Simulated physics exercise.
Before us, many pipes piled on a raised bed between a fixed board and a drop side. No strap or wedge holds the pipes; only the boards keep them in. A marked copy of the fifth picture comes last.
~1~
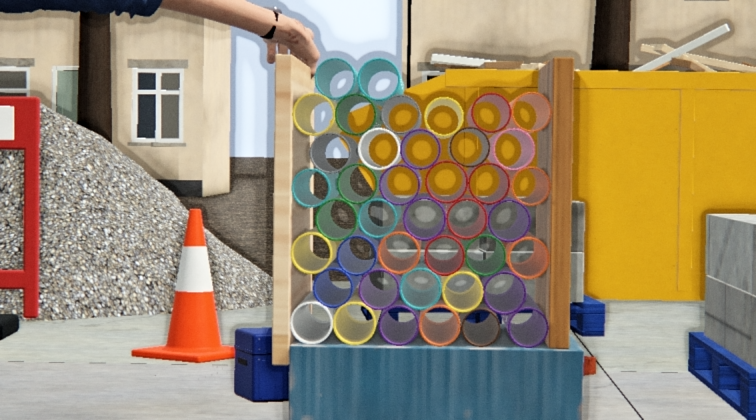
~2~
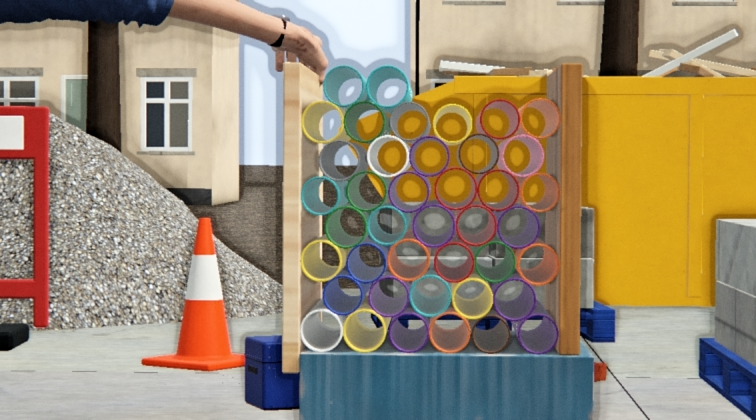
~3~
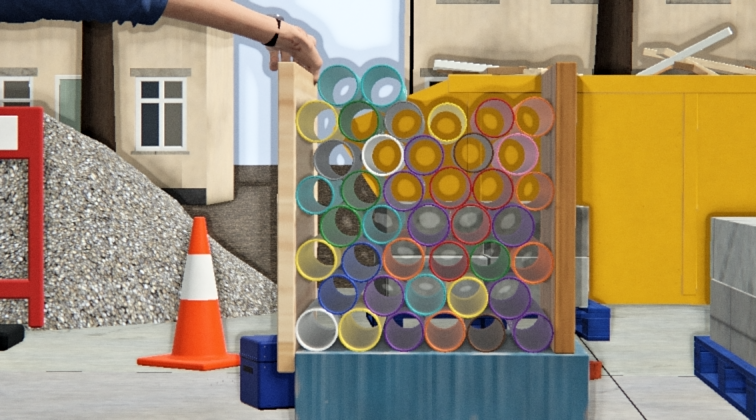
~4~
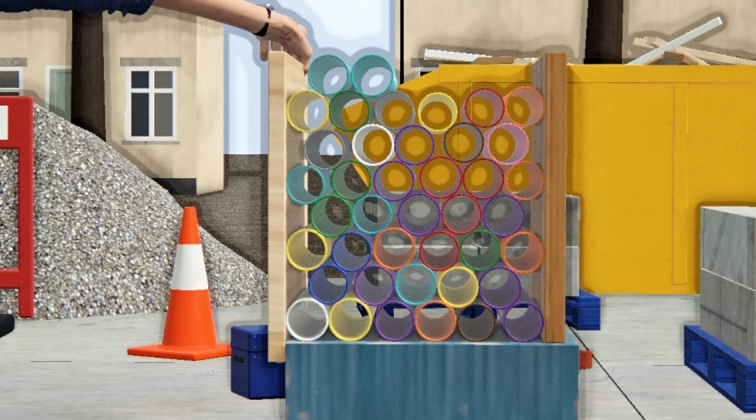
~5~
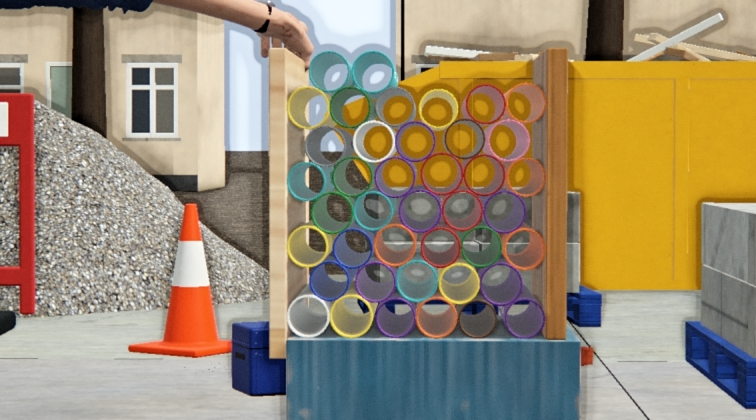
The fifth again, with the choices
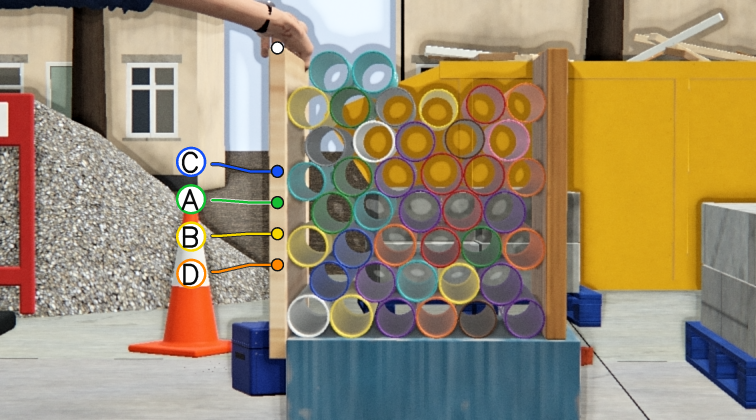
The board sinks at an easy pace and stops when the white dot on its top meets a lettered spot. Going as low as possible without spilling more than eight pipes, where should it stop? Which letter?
The last mark within the limit is D.
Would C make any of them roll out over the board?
At C: Yes.
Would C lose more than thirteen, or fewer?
It loses fewer than thirteen.
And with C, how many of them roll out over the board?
At C the number is two.
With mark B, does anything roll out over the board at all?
Yes.
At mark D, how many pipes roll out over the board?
At D the number is six.
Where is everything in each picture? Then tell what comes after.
A yellow pipe (314, 114), in the first frame.
An orange pipe (540, 119), in the second frame.
Side board (299, 212); a white pipe (316, 330), in the third frame.
A purple pipe (524, 322); a yellow pipe (306, 250), in the fourth frame.
A green pipe (332, 213); a turquoise pipe (306, 181), in the fifth frame.
On the copy, A at (278, 202); B at (278, 234); C at (278, 171); D at (278, 265); the white dot at (278, 48).
On D. First, top of the board (287, 138).
Then, top of the board (287, 239).
Finally, top of the board (287, 265), six out over the board.
By contrast, A two out over the board; B six out over the board; C two out over the board.
